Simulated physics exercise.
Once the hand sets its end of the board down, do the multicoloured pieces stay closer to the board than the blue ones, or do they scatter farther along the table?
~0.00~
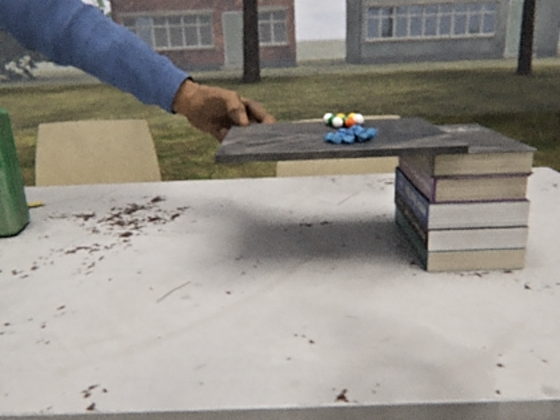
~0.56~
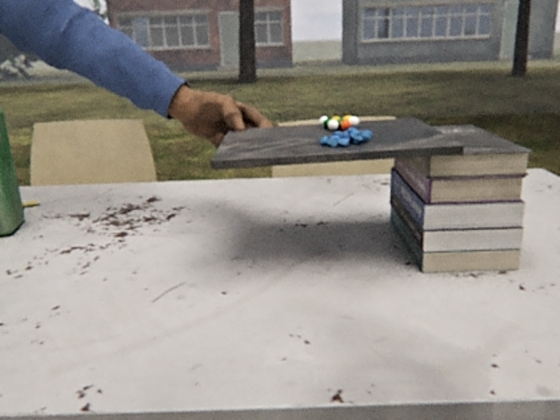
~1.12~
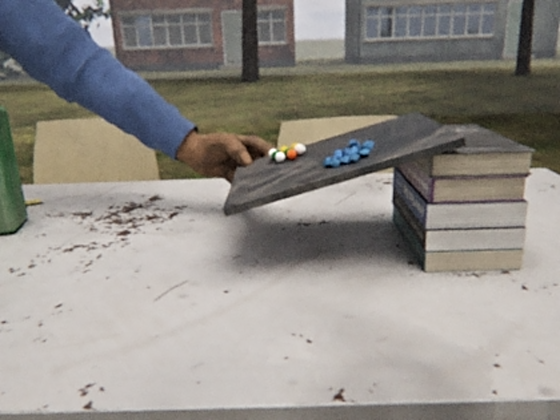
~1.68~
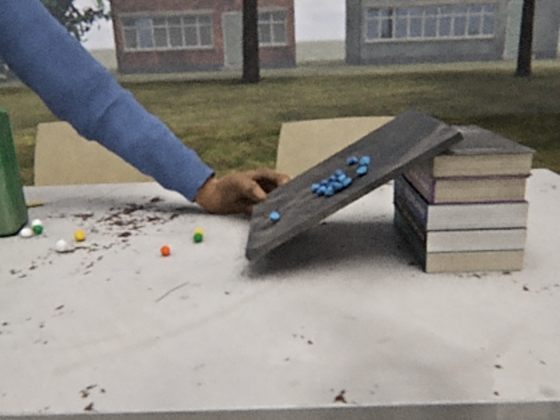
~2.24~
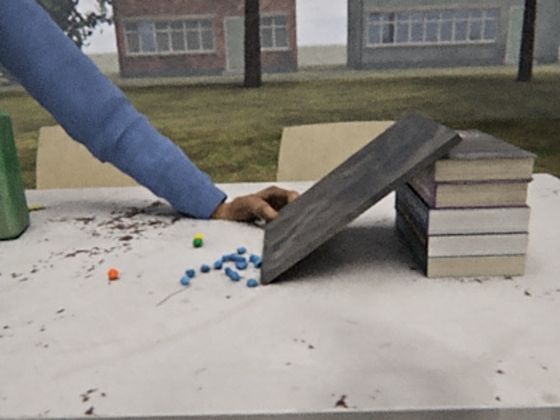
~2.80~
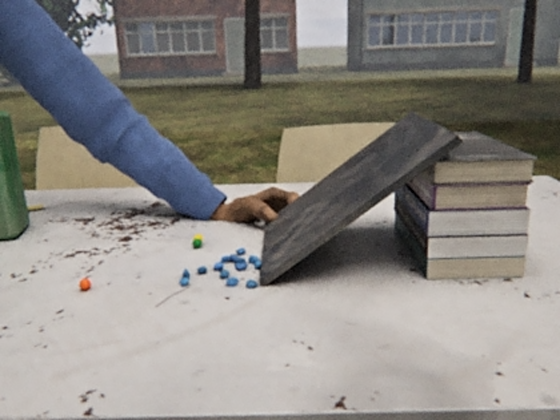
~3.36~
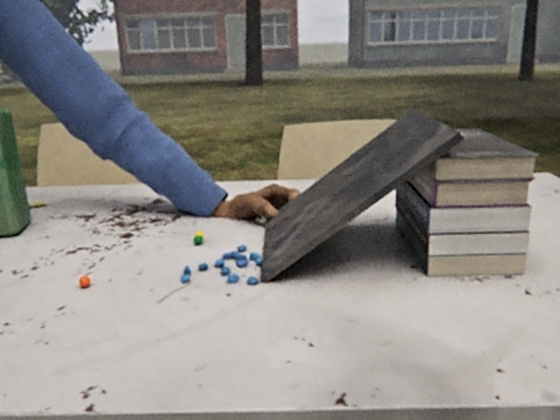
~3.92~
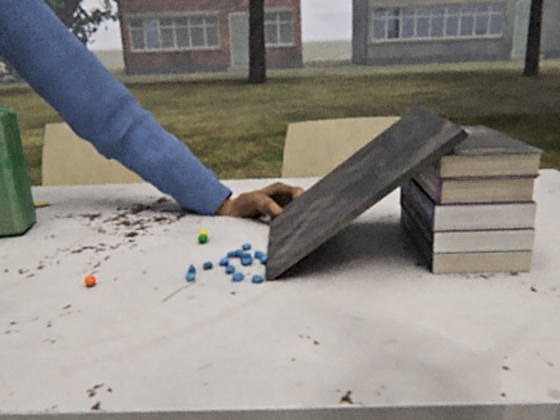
The multicoloured pieces scatter farther along the table, while the blue ones come to rest in a cluster near the foot of the board.
